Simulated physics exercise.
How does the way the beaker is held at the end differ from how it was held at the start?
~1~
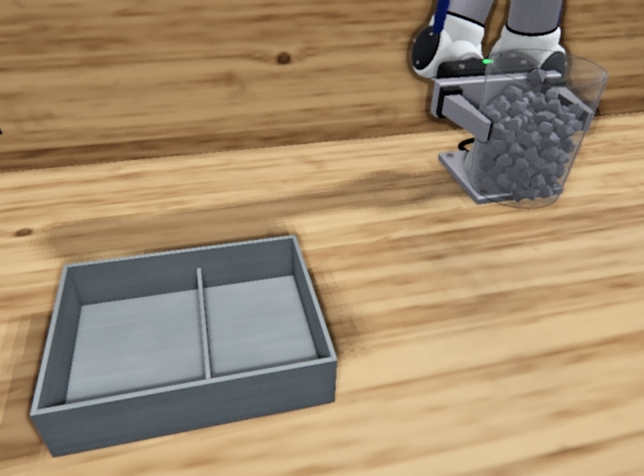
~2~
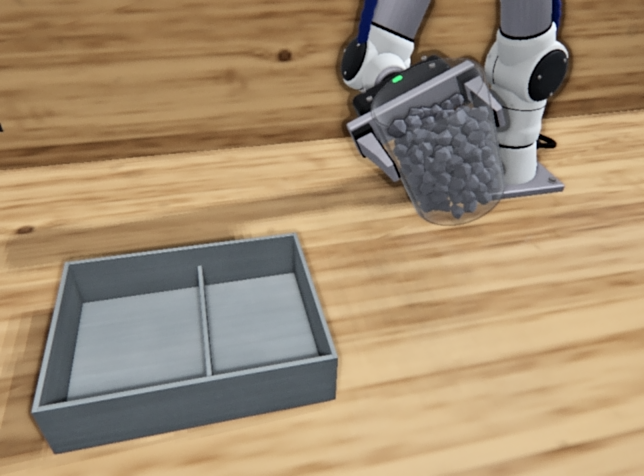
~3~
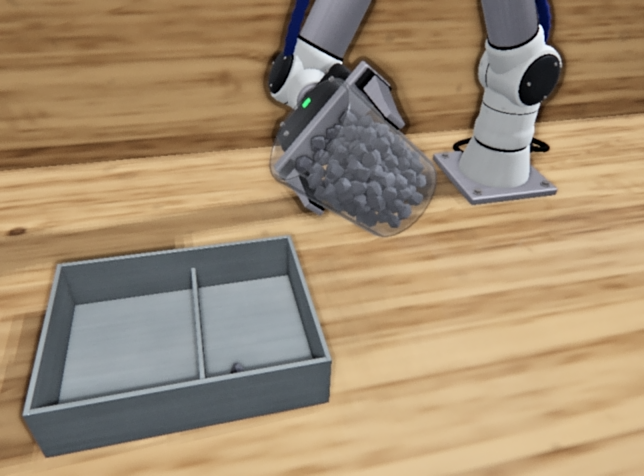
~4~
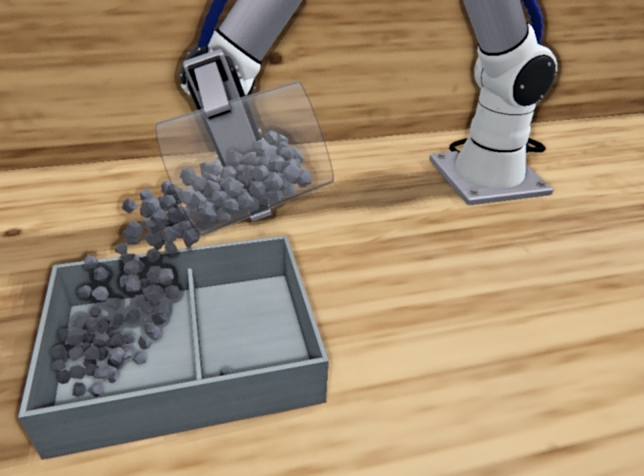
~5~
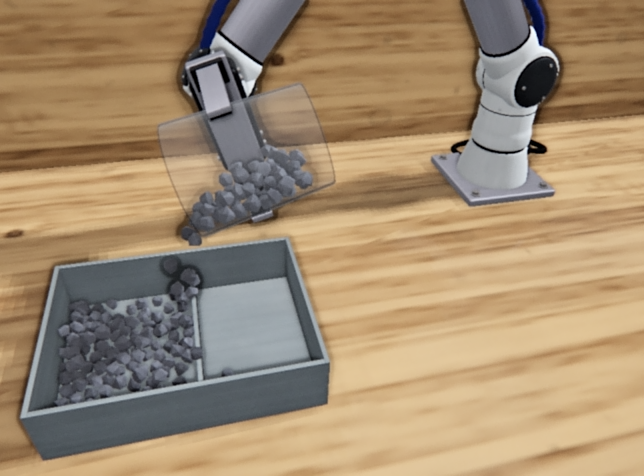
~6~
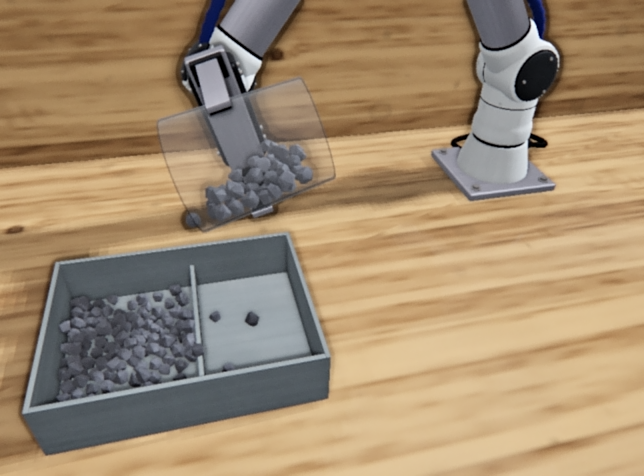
At the start the beaker was upright, but by the end the robot arm was holding it tipped over on its side.
On a wooden table, a robot arm carried a clear beaker of small gray pebbles leftward and tipped it over a divided gray box, pouring most of them into the left part, while a few landed in the right and some stayed in the beaker.
